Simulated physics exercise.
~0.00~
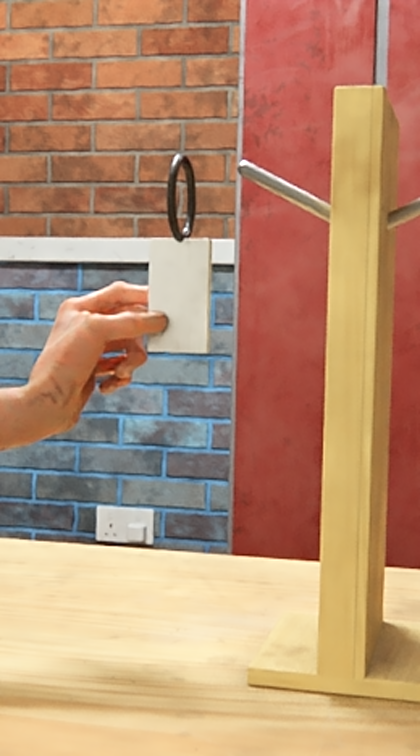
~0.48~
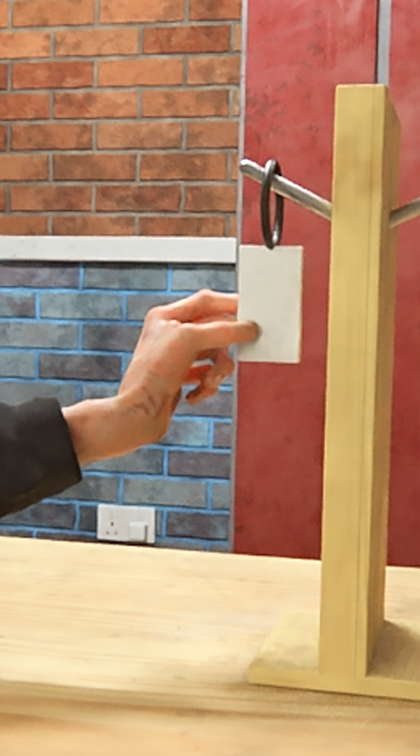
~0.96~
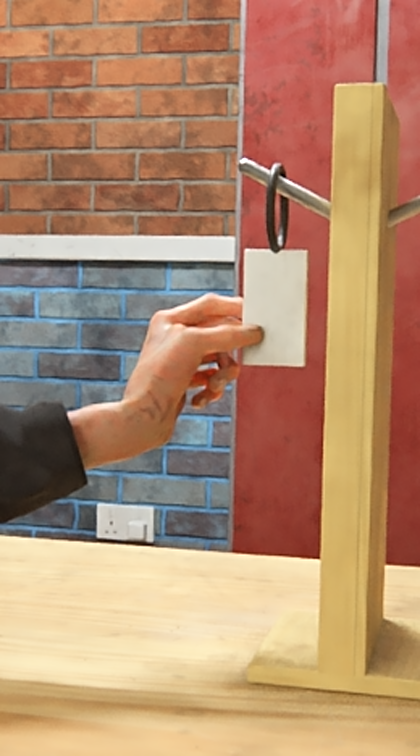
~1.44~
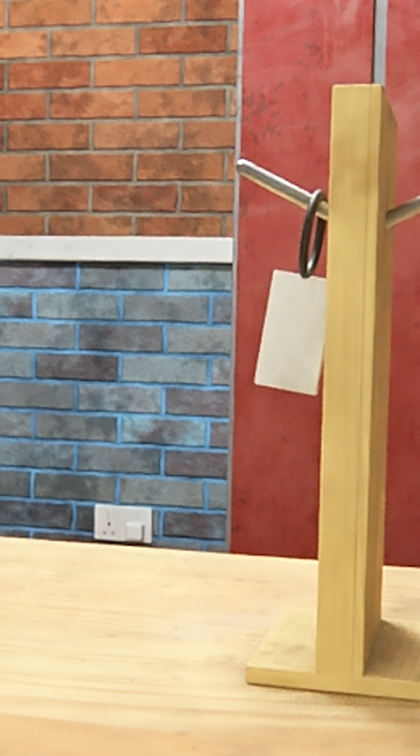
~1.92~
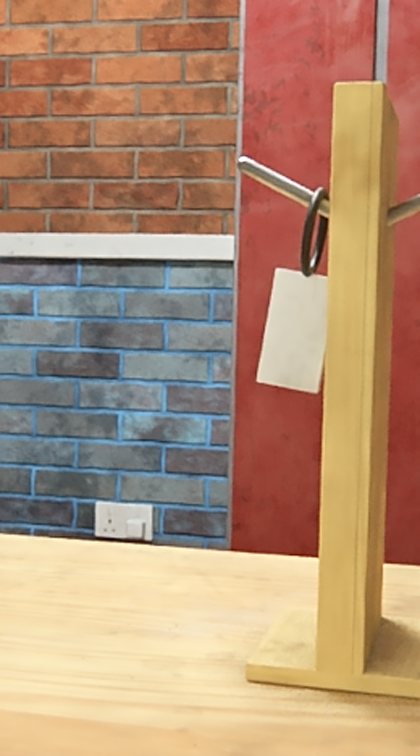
A hand holds a white tag with a dark ring at its top, beside a pale wooden stand whose metal pegs angle upward on either side. The stand rises at the right of a light wooden tabletop, seen from the front, with orange and blue brickwork, a white socket and a red panel behind. The hand carries the tag rightward, bringing the ring onto the left peg, then eases it slightly farther along. It lets go and withdraws, and the ring rests close to the post. The tag stays hooked there, hanging slightly tilted.
